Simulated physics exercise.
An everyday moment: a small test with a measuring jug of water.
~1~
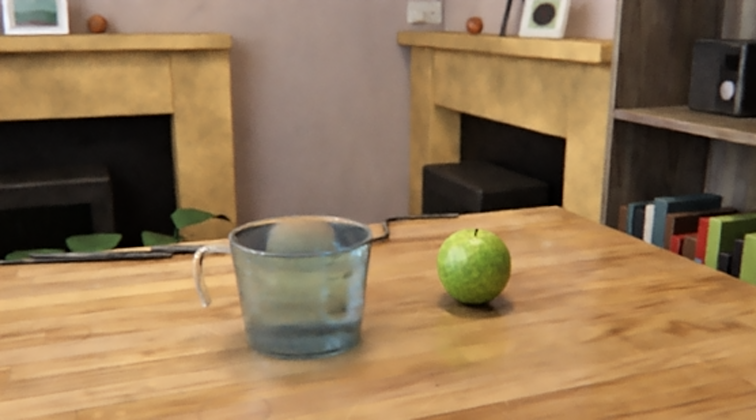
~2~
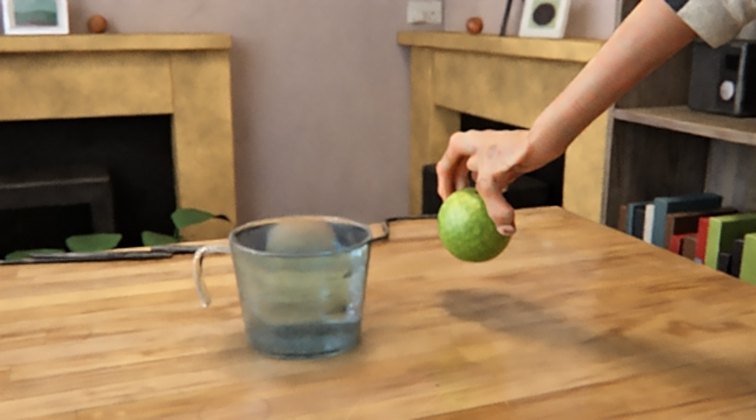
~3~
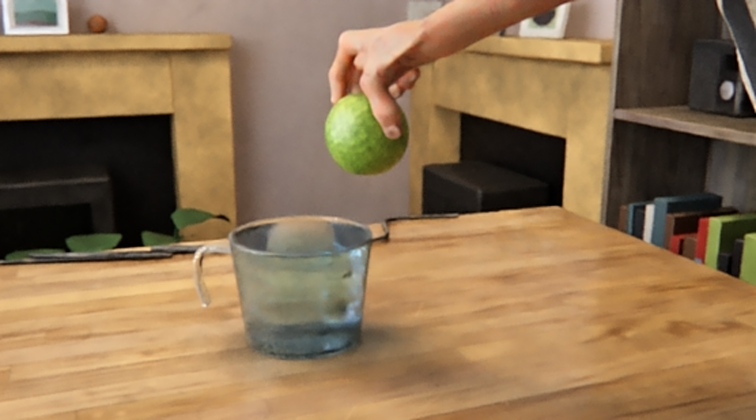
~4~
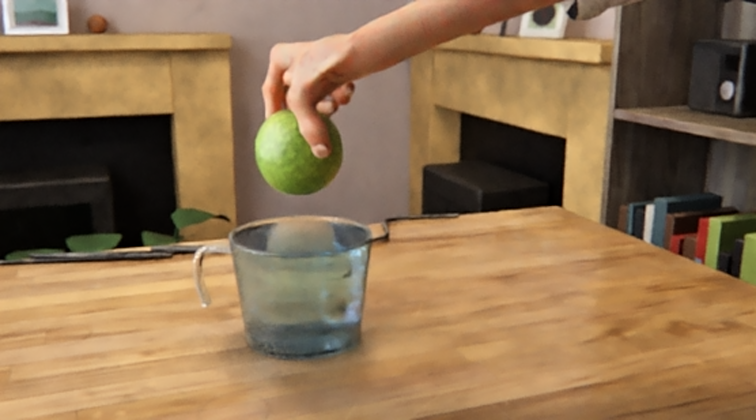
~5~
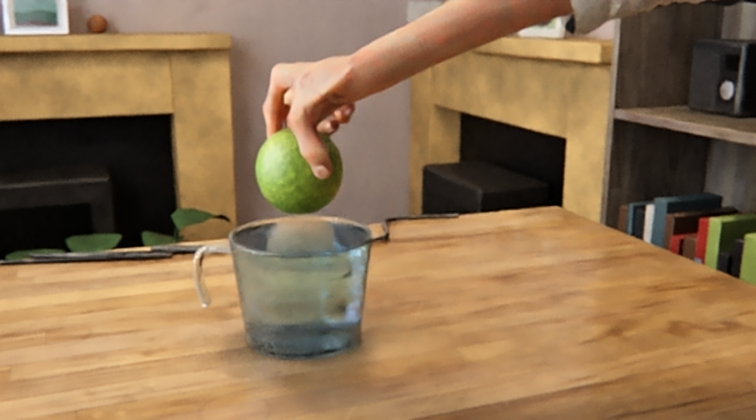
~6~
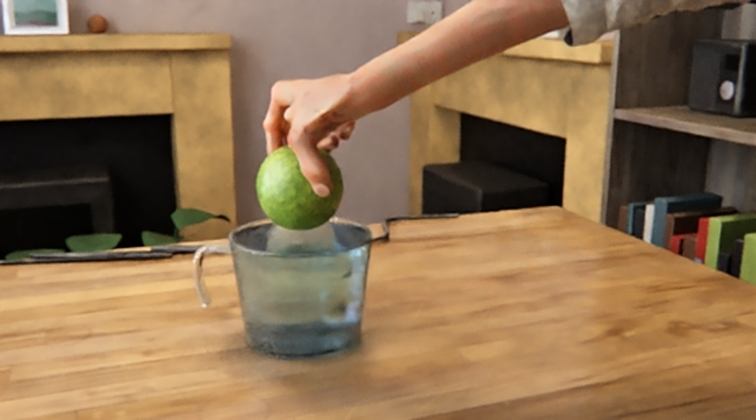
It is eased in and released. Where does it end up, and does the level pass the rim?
In the water it stays at the surface. The measuring jug overflows.
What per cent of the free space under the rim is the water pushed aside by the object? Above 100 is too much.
Close to 470 %.
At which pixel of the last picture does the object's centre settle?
At about (302, 252).
Soon after, the apple enters the water; the measuring jug is full to the brim; some has gone over the rim.
Later, the apple comes up again; the measuring jug is full to the brim; some has gone over the rim.
In the end, the apple floats; the measuring jug is full to the brim; some has gone over the rim.
